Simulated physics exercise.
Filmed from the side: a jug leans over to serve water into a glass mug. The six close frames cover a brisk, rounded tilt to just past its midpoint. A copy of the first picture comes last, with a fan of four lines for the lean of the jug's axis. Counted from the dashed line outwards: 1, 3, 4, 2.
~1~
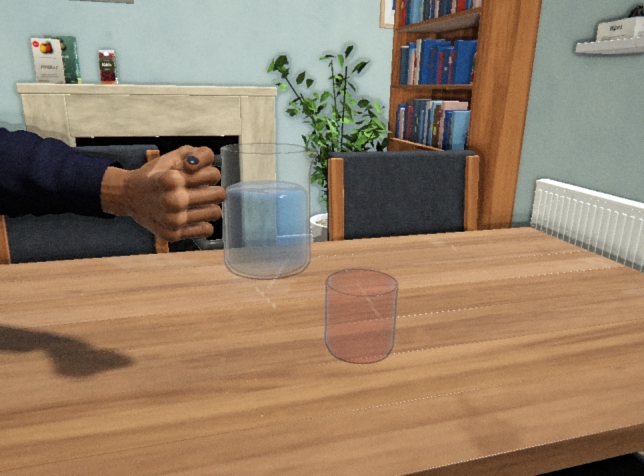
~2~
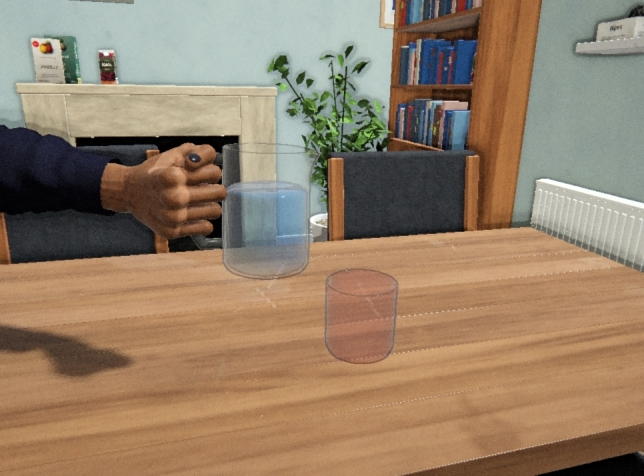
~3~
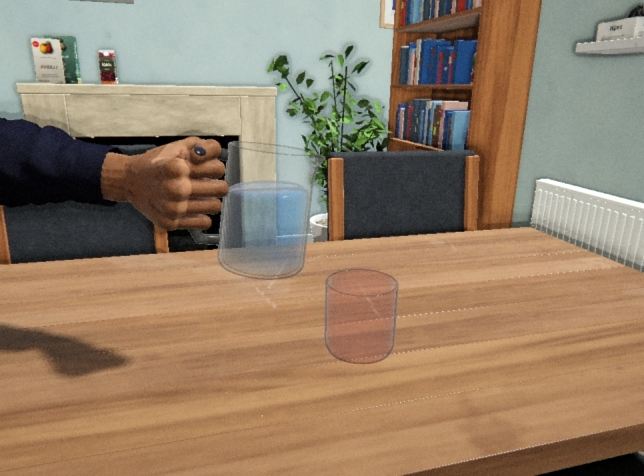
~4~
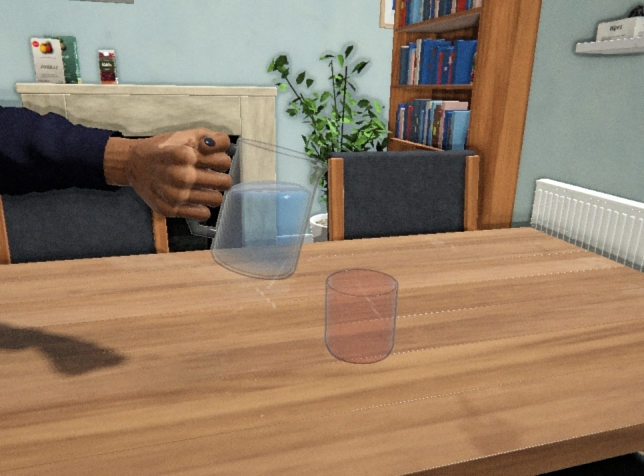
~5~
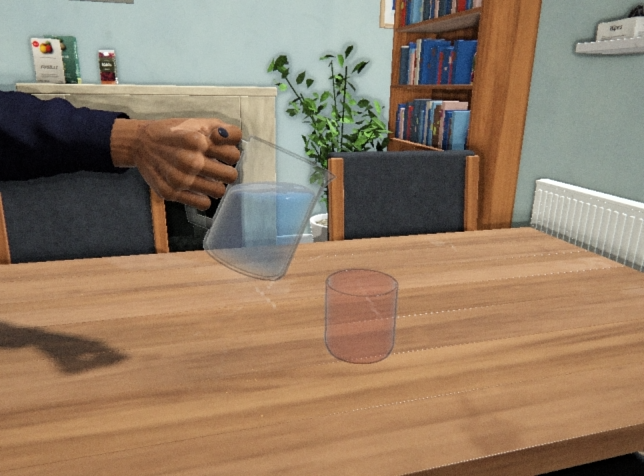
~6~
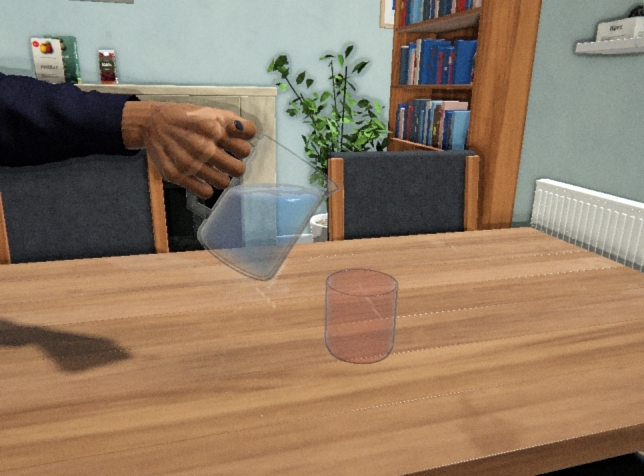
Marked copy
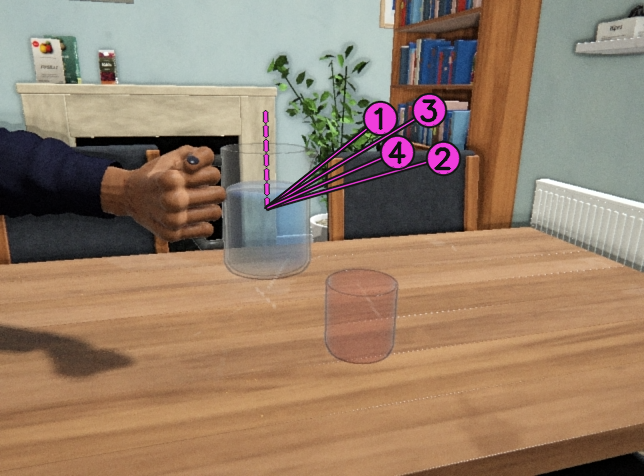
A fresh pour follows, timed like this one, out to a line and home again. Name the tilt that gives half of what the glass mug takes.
Take 2.
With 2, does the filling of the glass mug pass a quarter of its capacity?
Yes, it does.
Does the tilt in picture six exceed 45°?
No.
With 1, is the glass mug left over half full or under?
Under half.
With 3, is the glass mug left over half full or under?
Under half.
On the marked copy, 1 at (367, 128); 2 at (426, 162); 3 at (415, 119); 4 at (381, 158).
For mark 1, the glass mug ends with about 10 % of what it can hold.
For mark 2, the glass mug ends with about 52 % of what it can hold.
For mark 3, the glass mug ends with about 20 % of what it can hold.
For mark 4, the glass mug ends with about 36 % of what it can hold.
